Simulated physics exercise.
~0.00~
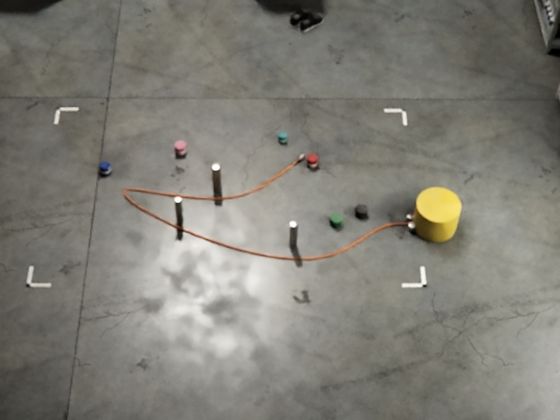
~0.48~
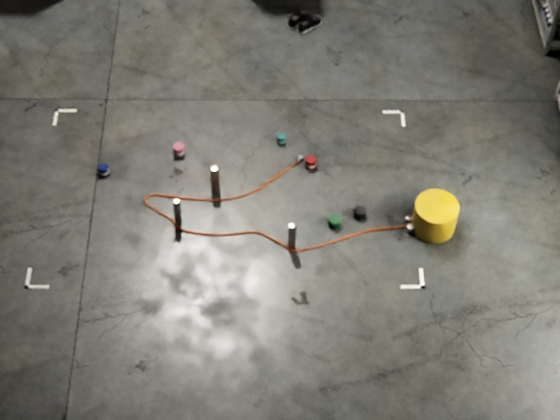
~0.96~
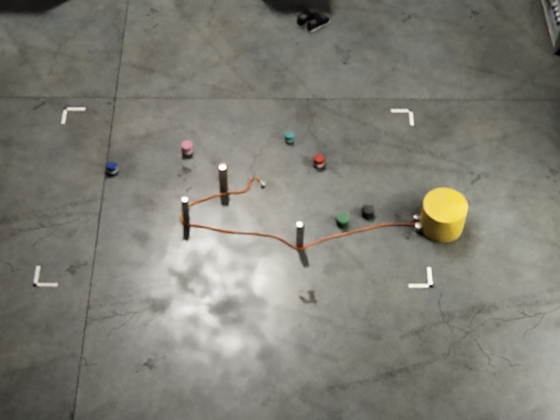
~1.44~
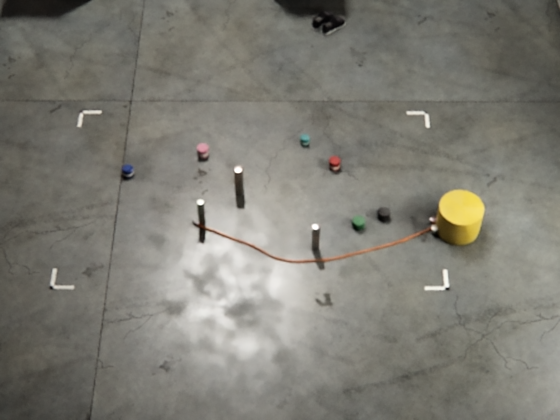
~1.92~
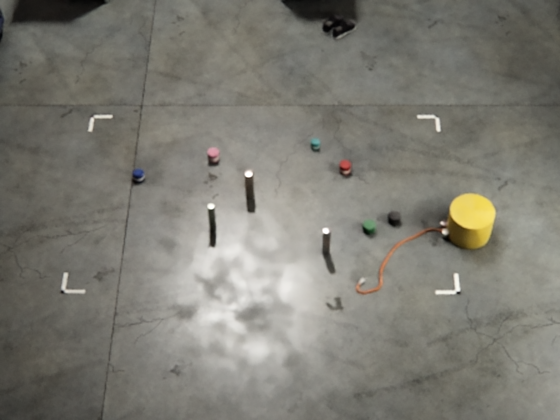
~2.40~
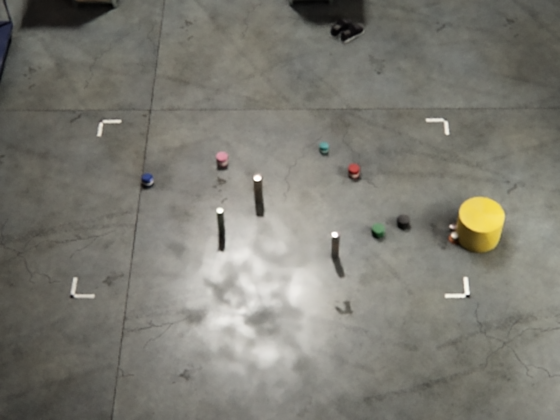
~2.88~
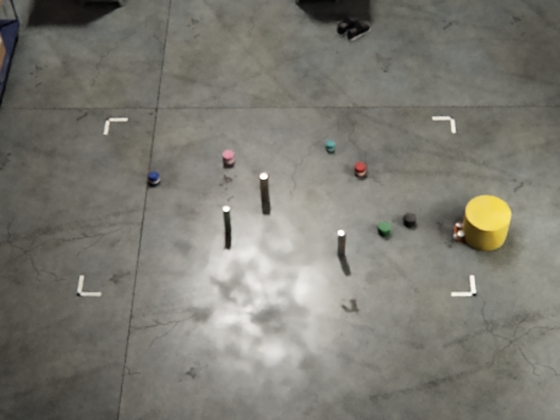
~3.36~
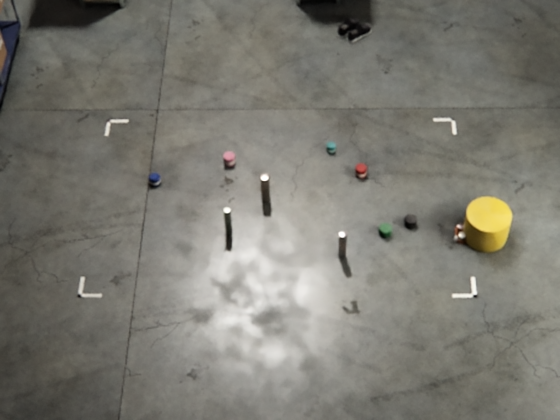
A large yellow drum-shaped reel sits at the right of a gray concrete shop floor, seen from high above, with an orange lead running out from it. The lead loops leftward around three dark, pale-topped posts, among small blue, pink, teal, red, green and black containers. The reel draws it in, and the loop tightens against the posts. Its free end slips back around the upper post, then past the left one, and trails right beyond the last. Finally only the plug end remains beside the reel, with every container still in its place.
